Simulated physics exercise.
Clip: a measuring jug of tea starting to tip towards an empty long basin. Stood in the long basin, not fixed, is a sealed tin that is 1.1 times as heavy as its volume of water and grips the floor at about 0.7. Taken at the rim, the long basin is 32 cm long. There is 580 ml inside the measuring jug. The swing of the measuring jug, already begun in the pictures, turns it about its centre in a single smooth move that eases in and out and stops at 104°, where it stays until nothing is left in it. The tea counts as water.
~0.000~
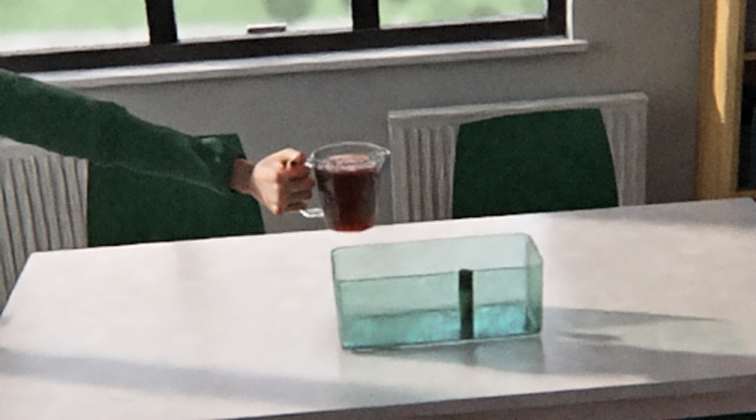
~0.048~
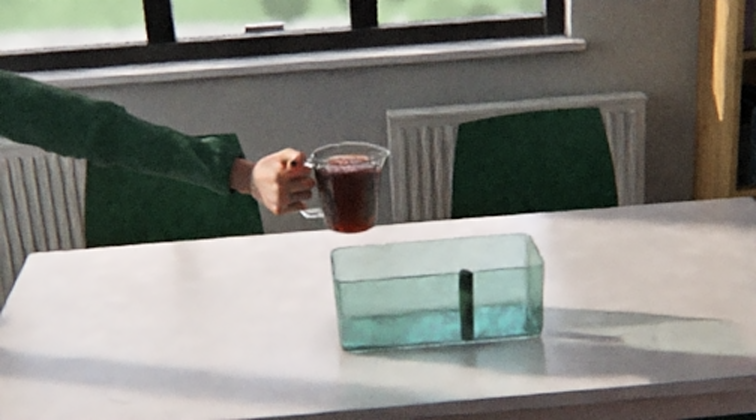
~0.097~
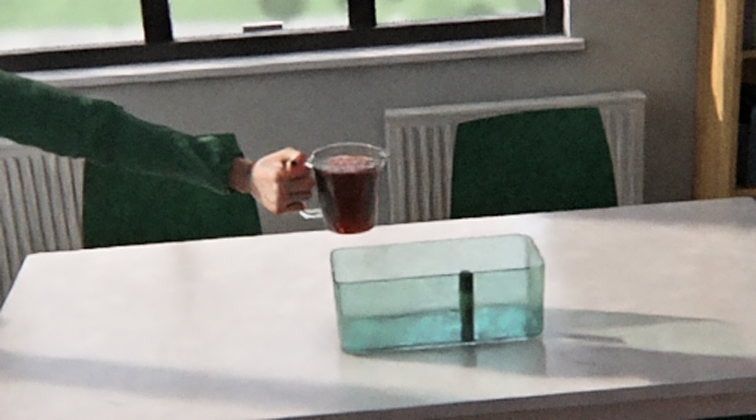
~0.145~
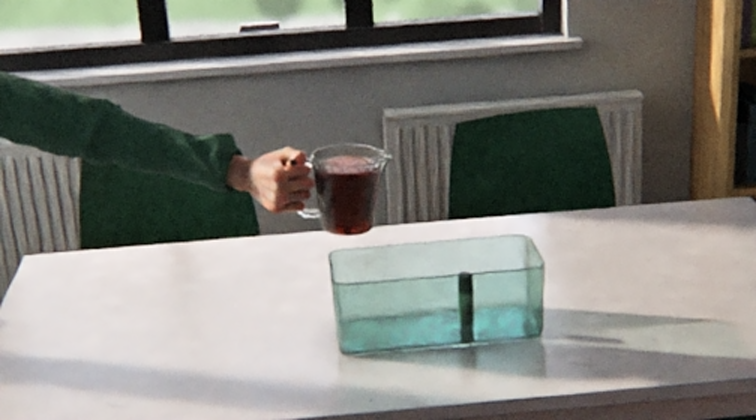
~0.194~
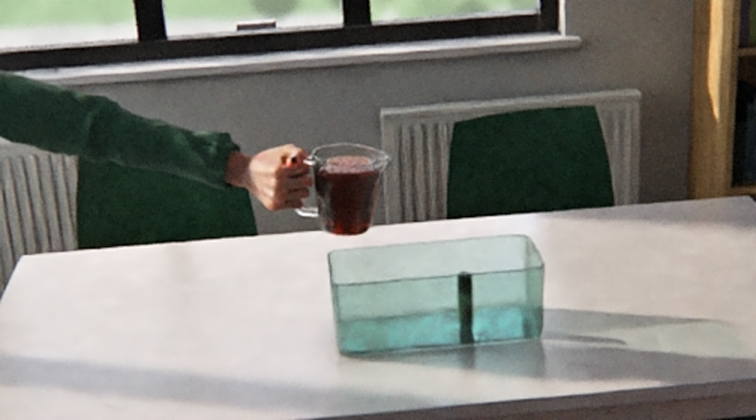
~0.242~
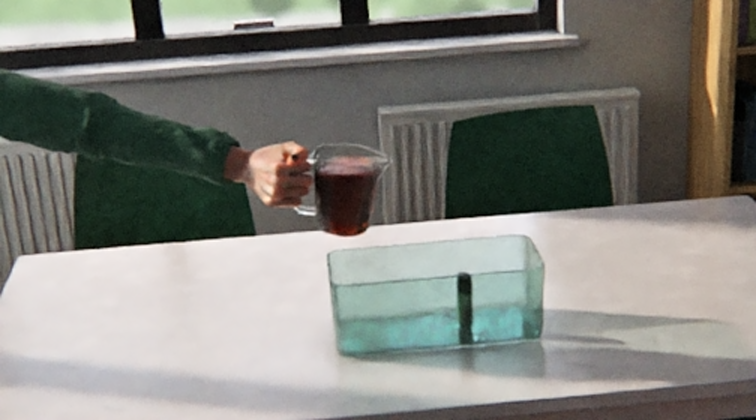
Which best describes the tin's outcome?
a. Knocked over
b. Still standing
Knocked over.
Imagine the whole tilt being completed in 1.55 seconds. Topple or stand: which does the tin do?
Well, the tin simply tips.
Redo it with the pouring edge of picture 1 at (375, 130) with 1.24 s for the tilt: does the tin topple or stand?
After that, the tin stays vertical.
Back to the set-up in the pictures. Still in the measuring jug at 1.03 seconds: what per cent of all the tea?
26 %.
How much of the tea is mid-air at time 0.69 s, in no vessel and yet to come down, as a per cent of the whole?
I'd say close to 16 per cent.
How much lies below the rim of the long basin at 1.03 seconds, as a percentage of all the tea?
Reading: Approx. 58 %.
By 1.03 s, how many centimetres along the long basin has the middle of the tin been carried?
The tin has gone some 2 cm.
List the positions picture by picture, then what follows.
In the first picture, it leans 0°; its right rim is at (390, 151); the tea meets the walls at (316, 166) and (380, 161); the long basin's rim runs from (332, 266) to (537, 249); the tin's top is at (465, 273).
In the second picture, it leans 0°; its right rim is at (390, 152); the tea meets the walls at (316, 166) and (380, 161).
In the third picture, it leans 2°; its right rim is at (391, 153); the tea meets the walls at (316, 166) and (380, 162).
In the fourth picture, it leans 3°; its right rim is at (391, 155); the tea meets the walls at (316, 167) and (380, 163).
In the fifth picture, it leans 6°; its right rim is at (392, 157); the tea meets the walls at (316, 167) and (381, 164).
In the sixth picture, it leans 9°; its right rim is at (393, 160); the tea meets the walls at (316, 168) and (383, 164).
After 0.69 s the tilt is 61° and 80 per cent is still to pour; the tin stands where it began.
After 1.03 s the tilt is 96° and 25 per cent is still to pour; the tin leans 8°.
After 1.37 s the tilt is 104° and 1 per cent is still to pour; the tin lies on its side.
After 1.75 s the tilt is 104° and 0 per cent is still to pour; the tin lies on its side.
In the end the tin lies on its side.
